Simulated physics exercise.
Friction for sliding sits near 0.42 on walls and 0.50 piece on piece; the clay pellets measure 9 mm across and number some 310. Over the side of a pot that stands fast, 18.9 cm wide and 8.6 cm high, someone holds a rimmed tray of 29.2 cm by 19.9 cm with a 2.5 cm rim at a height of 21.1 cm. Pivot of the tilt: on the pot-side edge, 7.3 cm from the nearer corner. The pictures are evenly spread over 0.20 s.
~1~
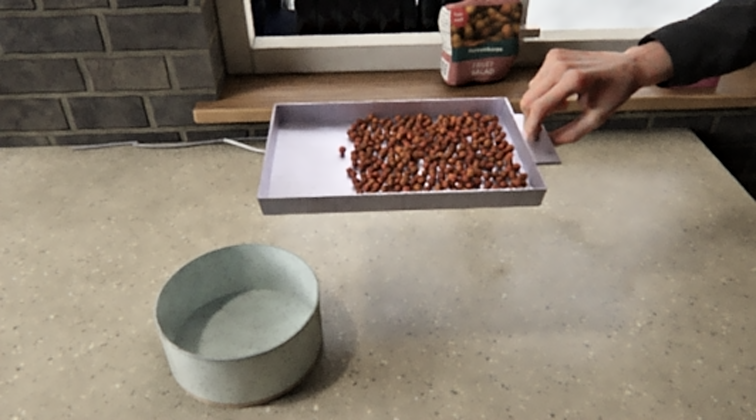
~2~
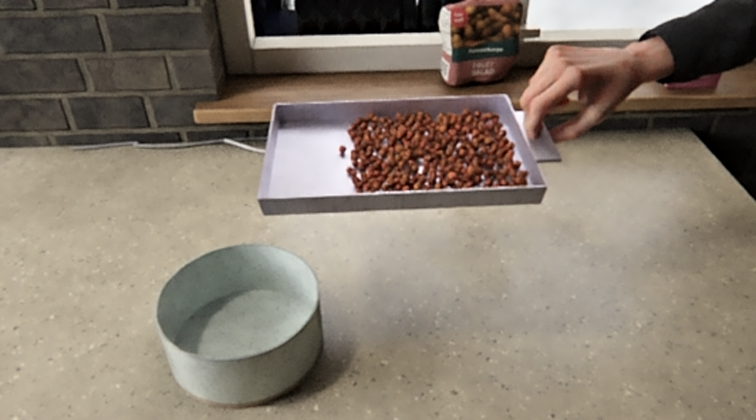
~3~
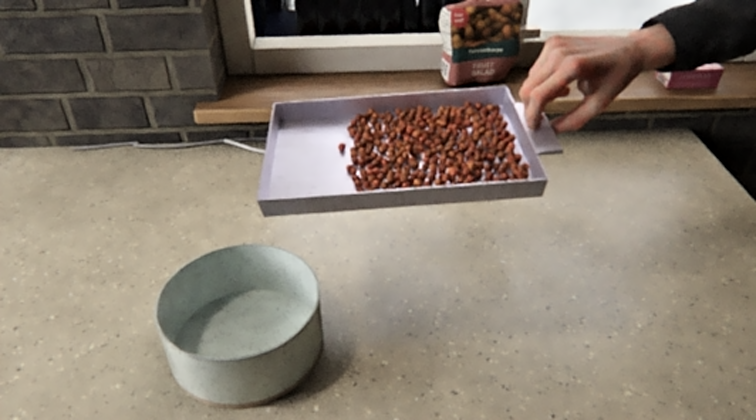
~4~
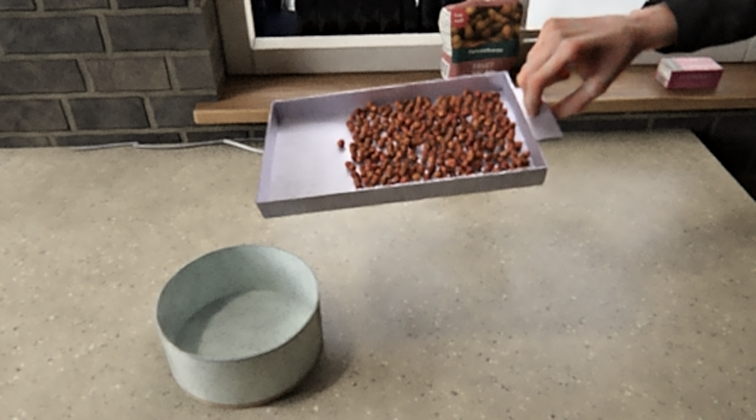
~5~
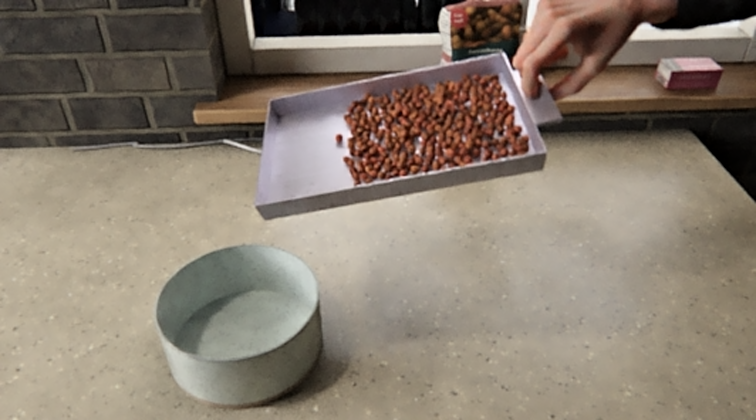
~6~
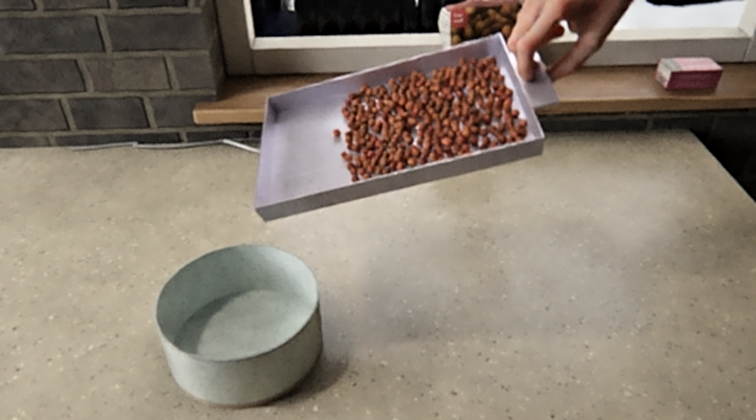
At first, a hand holds a pale lilac tray of reddish-brown pellets nearly level above a worktop, with an empty grey-green pot below to the left. Then the hand gradually raises the right end, tilting the tray down toward the left, while the pellets stay bunched mostly on the right side.
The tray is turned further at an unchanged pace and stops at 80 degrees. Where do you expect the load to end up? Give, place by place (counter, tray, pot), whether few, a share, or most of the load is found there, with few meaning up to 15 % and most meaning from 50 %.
For the counter I expect few; for the tray I expect a share; for the pot I expect most.
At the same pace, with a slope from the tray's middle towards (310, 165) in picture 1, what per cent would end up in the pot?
Near 30 percent, give or take.
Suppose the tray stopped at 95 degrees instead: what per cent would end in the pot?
Estimate: Roughly 90 percent.
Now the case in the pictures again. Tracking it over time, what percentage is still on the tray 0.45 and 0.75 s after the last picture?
Roughly 95 then 35.
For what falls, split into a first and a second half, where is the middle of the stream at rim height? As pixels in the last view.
I'd mark about (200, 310) for the first half, then (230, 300) for the second.
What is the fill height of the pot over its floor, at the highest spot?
Roughly 2.5 cm up.
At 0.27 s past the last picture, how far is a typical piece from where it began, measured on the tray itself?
Displacement on the tray: About 5 cm.
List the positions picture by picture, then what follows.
The first frame shows tray tilt 0 degrees, front corners at (261, 196) and (543, 187); middle of the pieces at (433, 154); pot at (238, 295).
The second frame shows tray tilt 1 degrees, front corners at (261, 196) and (544, 184); middle of the pieces at (433, 152).
The third frame shows tray tilt 3 degrees, front corners at (260, 198) and (544, 177), lowest corner left front; middle of the pieces at (433, 147).
The fourth frame shows tray tilt 7 degrees, front corners at (259, 200) and (544, 165), lowest corner left front; middle of the pieces at (432, 139).
The fifth frame shows tray tilt 12 degrees, front corners at (258, 203) and (542, 150), lowest corner left front; middle of the pieces at (430, 128).
The sixth frame shows tray tilt 16 degrees, front corners at (257, 205) and (540, 135), lowest corner left front; middle of the pieces at (428, 118); pot at (238, 296).
Then, 0.27 s after the last picture, tilt 48 degrees; the tray holds 100 %, the pot 0 %.
Then, 0.45 s after the last picture, tilt 69 degrees; the tray holds 95 %, the pot 0 %.
Then, 0.75 s after the last picture, tilt 80 degrees; the tray holds 35 %, the pot 55 %.
In the end, counter 5 %, tray 25 %, pot 70 %.
